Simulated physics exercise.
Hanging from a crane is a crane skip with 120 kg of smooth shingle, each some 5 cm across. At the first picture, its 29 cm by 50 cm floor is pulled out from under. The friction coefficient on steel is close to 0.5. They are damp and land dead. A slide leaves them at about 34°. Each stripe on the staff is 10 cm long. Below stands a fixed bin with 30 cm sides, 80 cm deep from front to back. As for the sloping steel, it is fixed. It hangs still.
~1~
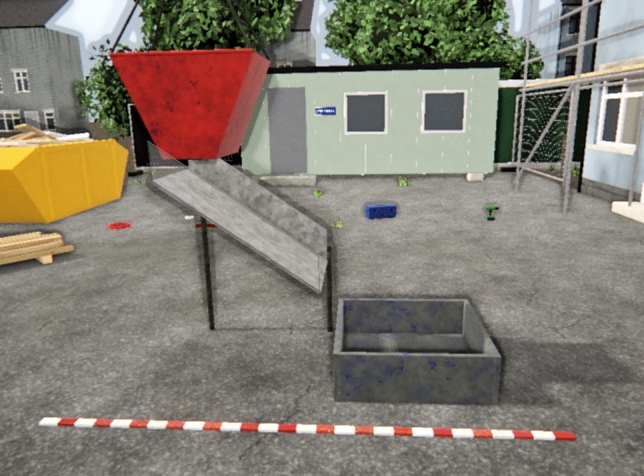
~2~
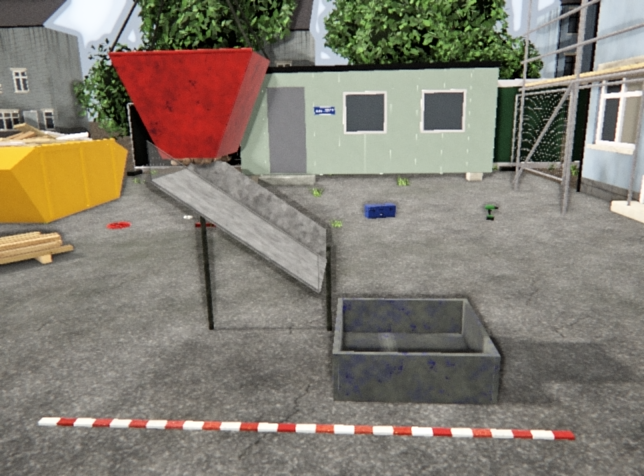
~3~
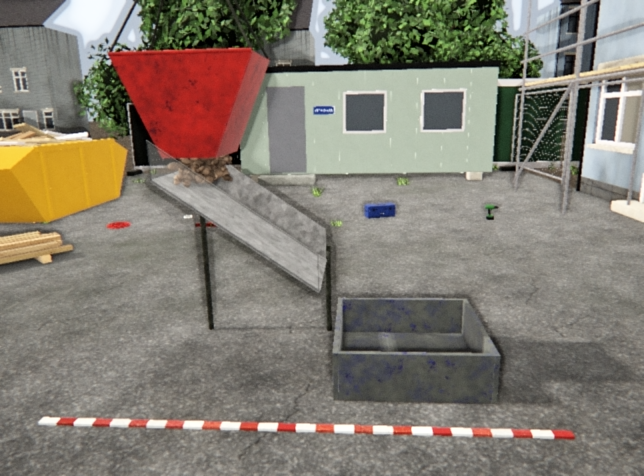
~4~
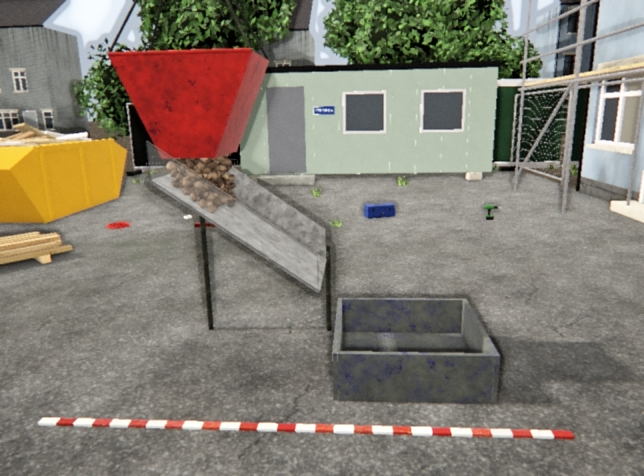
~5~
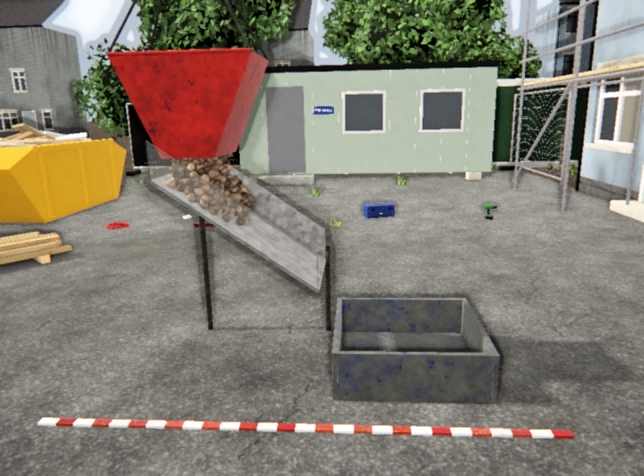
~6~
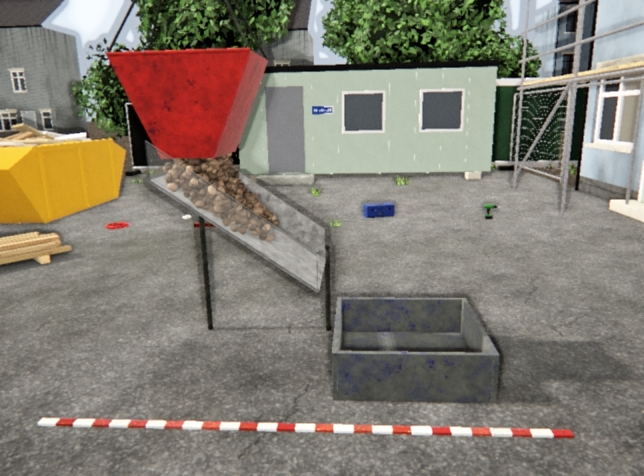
The video shows a red hopper hanging still above a sloping grey chute in a paved yard, with an open box below; brown stones emerge from its underside and spread down the chute toward the right.
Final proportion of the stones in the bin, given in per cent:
About 100 per cent.
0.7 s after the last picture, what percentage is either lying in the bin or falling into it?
By then, 50 %.
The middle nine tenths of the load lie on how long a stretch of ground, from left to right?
The stretch is roughly 70 cm long.
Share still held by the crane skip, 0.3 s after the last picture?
Roughly 5 percent, give or take.
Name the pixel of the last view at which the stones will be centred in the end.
I'd point to somewhere near (416, 350).
Then, 0.3 s after the last picture, 6 % in the crane skip, 81 % on the steel, 6 % falling or lying left of the bin, 8 % falling or lying in the bin; the stones farthest right are at (392, 330).
Then, 0.7 s after the last picture, 0 % in the crane skip, 41 % on the steel, 6 % falling or lying left of the bin, 52 % falling or lying in the bin; the stones farthest right are at (472, 356).
Then, 1.3 s after the last picture, 0 % in the crane skip, 1 % falling or lying left of the bin, 99 % falling or lying in the bin; the stones farthest right are at (470, 355).
Then, 2.2 s after the last picture, 0 % in the crane skip, 100 % falling or lying in the bin; the stones farthest right are at (470, 355).
Then, 4.1 s after the last picture, 0 % in the crane skip, 100 % in the bin; the stones farthest right are at (470, 355).
